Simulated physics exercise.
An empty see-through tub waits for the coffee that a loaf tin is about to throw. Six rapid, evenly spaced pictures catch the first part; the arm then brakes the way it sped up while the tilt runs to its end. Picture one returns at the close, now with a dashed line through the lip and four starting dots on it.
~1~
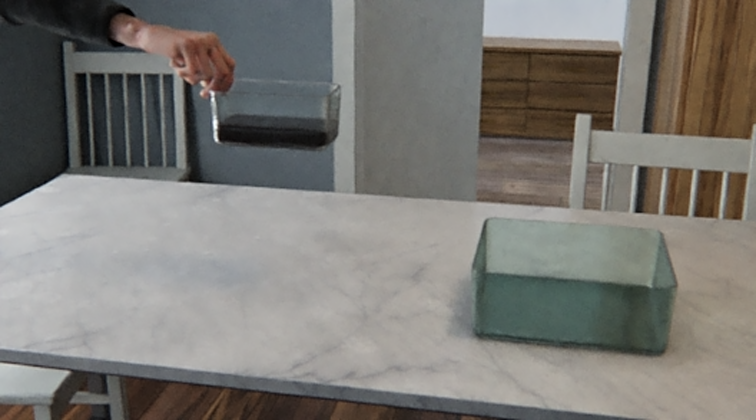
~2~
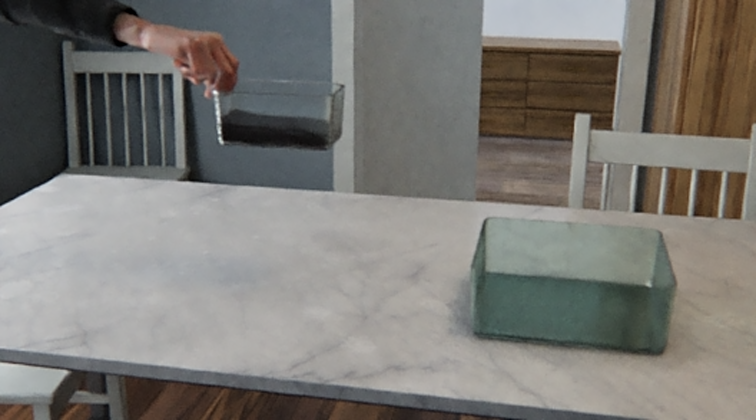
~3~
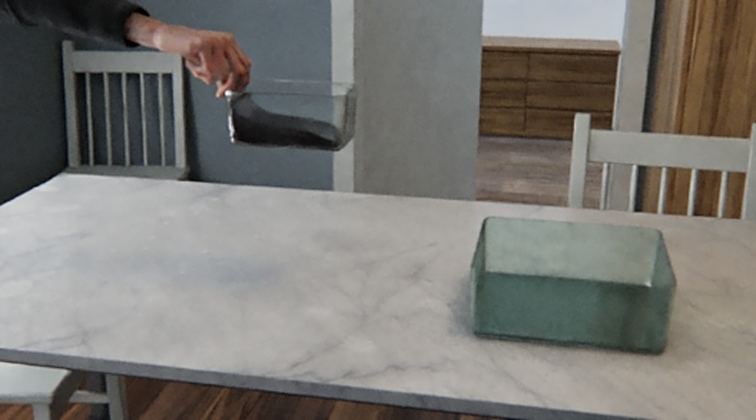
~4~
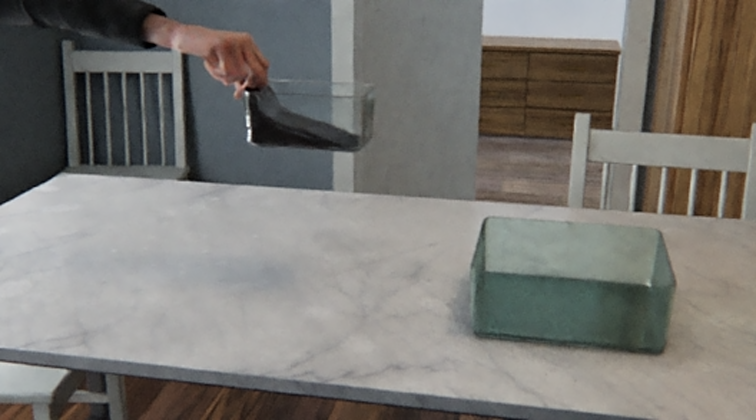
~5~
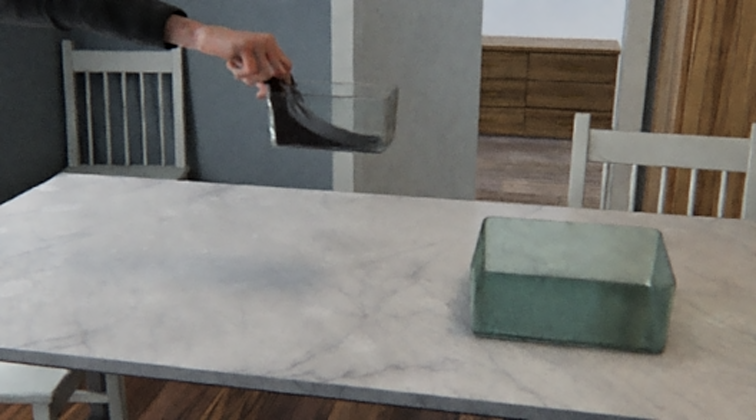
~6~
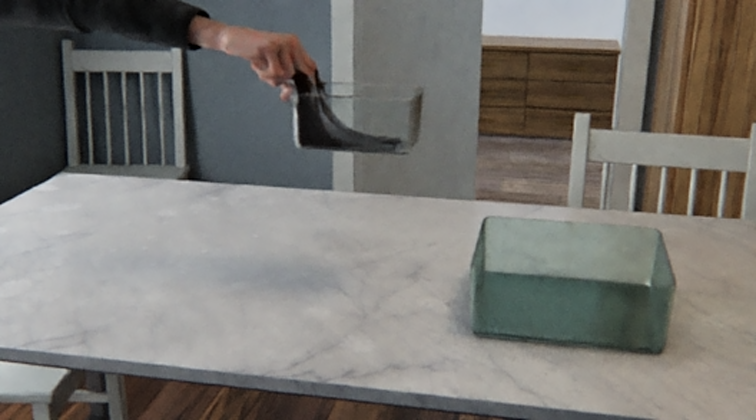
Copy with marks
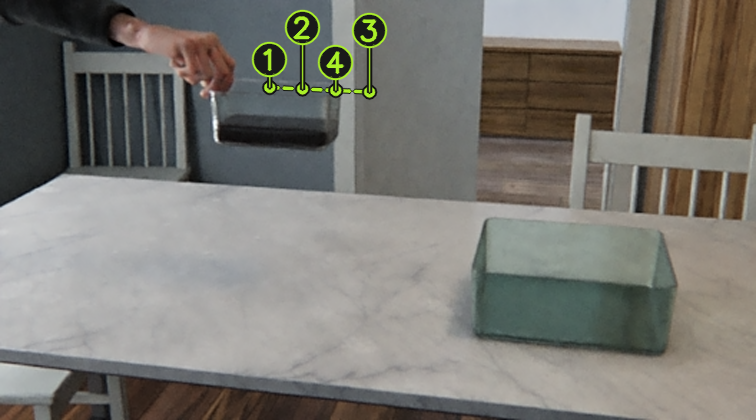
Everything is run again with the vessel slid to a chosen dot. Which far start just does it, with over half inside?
I would pick dot 3.
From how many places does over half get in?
One of the four.
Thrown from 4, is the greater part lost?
Yes.
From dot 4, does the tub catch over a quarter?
Yes, clearly.
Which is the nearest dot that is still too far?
It is 4.
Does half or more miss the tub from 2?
Yes, that goes wrong.
On the marked copy, 1 at (269, 87); 2 at (302, 89); 3 at (369, 92); 4 at (335, 90).
With 1, about 22 % lands in the tub, 66 % falls short and 12 % goes beside or beyond.
With 2, about 26 % lands in the tub, 56 % falls short and 18 % goes beside or beyond.
With 3, about 68 % lands in the tub, 6 % falls short and 26 % goes beside or beyond.
With 4, about 36 % lands in the tub, 43 % falls short and 21 % goes beside or beyond.
